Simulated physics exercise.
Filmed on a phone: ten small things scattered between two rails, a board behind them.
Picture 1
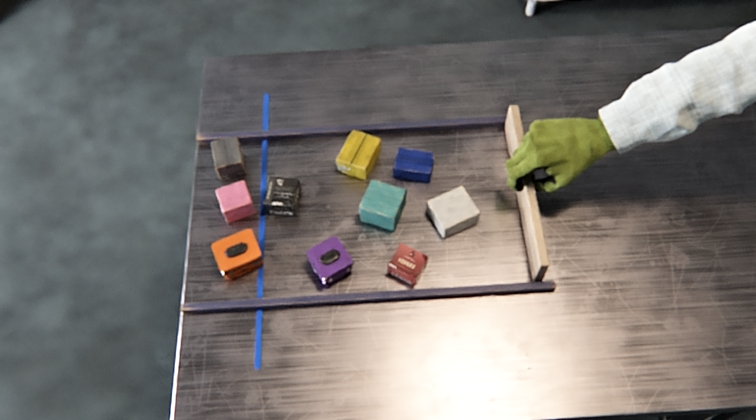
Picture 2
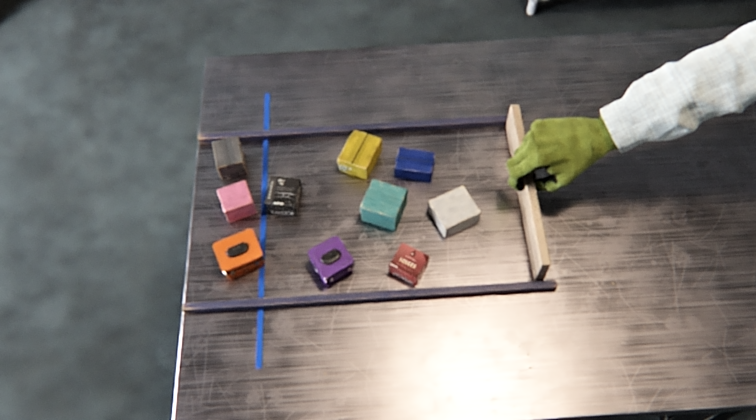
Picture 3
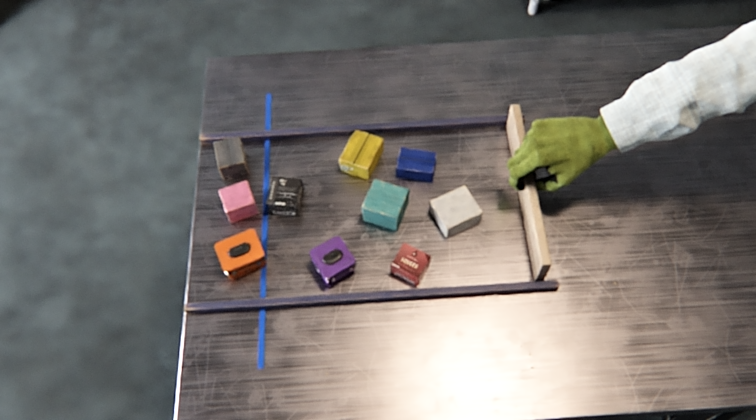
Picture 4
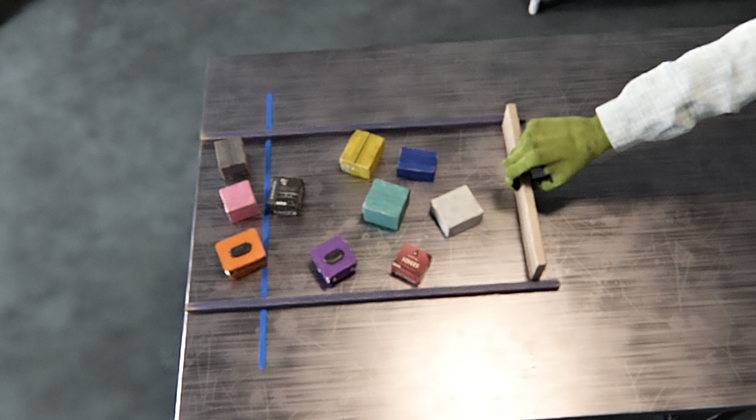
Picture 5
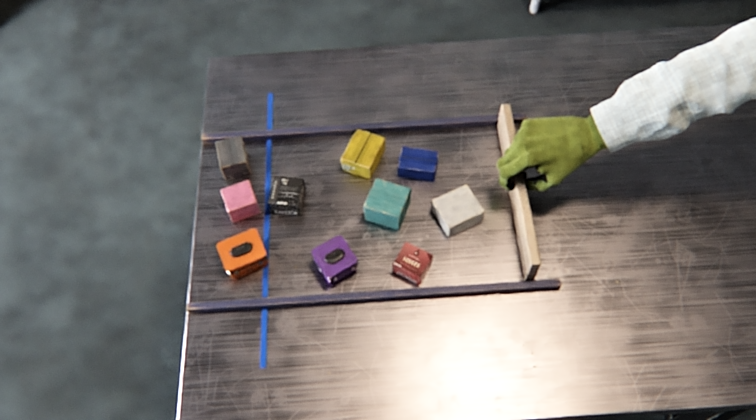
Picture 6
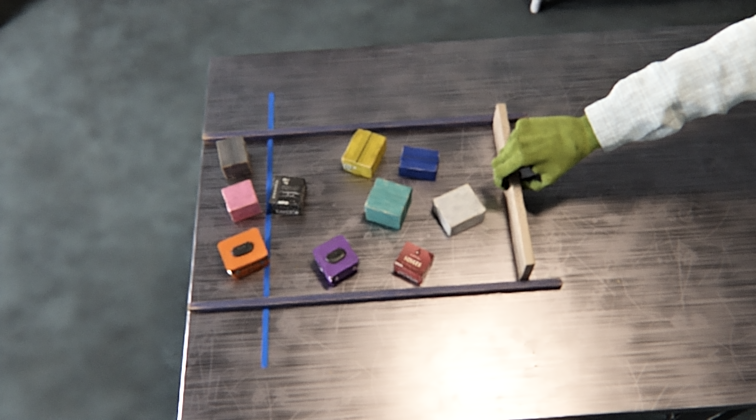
To begin with, ten small boxes and blocks lie scattered between two rails on a dark table, some near a blue tape line, while a green-gloved hand grips a wooden board at the right. The hand then slides the board slightly left, and the scattered objects stay put.
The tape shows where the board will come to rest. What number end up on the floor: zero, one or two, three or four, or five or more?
In the end the number that fall off is one or two.
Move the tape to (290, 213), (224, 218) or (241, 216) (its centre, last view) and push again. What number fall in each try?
In that order 1, 5 and 5.
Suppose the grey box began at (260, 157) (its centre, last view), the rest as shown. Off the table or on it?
From there it does not fall.
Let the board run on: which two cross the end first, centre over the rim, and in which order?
The order is the pink block, then the black box.
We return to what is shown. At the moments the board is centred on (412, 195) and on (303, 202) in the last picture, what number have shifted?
First 5, then 9.
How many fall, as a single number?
It comes to 2.
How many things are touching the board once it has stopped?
In contact: 5.
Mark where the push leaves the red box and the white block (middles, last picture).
About (250, 284), and the other about (247, 216).
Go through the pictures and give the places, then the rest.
The first frame shows grey box (229, 158); pink block (236, 202); orange case (238, 255); board (525, 190); tape (262, 216).
The second frame shows pink block (237, 201); board (526, 189).
The third frame shows orange case (241, 255); red box (411, 264).
The fourth frame shows grey box (233, 158); yellow box (363, 154).
The fifth frame shows pink block (241, 201); turquoise block (388, 204).
The sixth frame shows grey box (235, 158); pink block (242, 201); orange case (245, 254); board (512, 189); tape (268, 215).
Soon after, none off yet; grey box at rest near (235, 158); pink block at rest near (242, 201); orange case at rest near (245, 254).
After that, none off yet; grey box at rest near (235, 160); pink block tilting well over near (181, 206); orange case displaced a little near (222, 252).
In the end, the number that fall off is one or two; gone, black box and pink block.
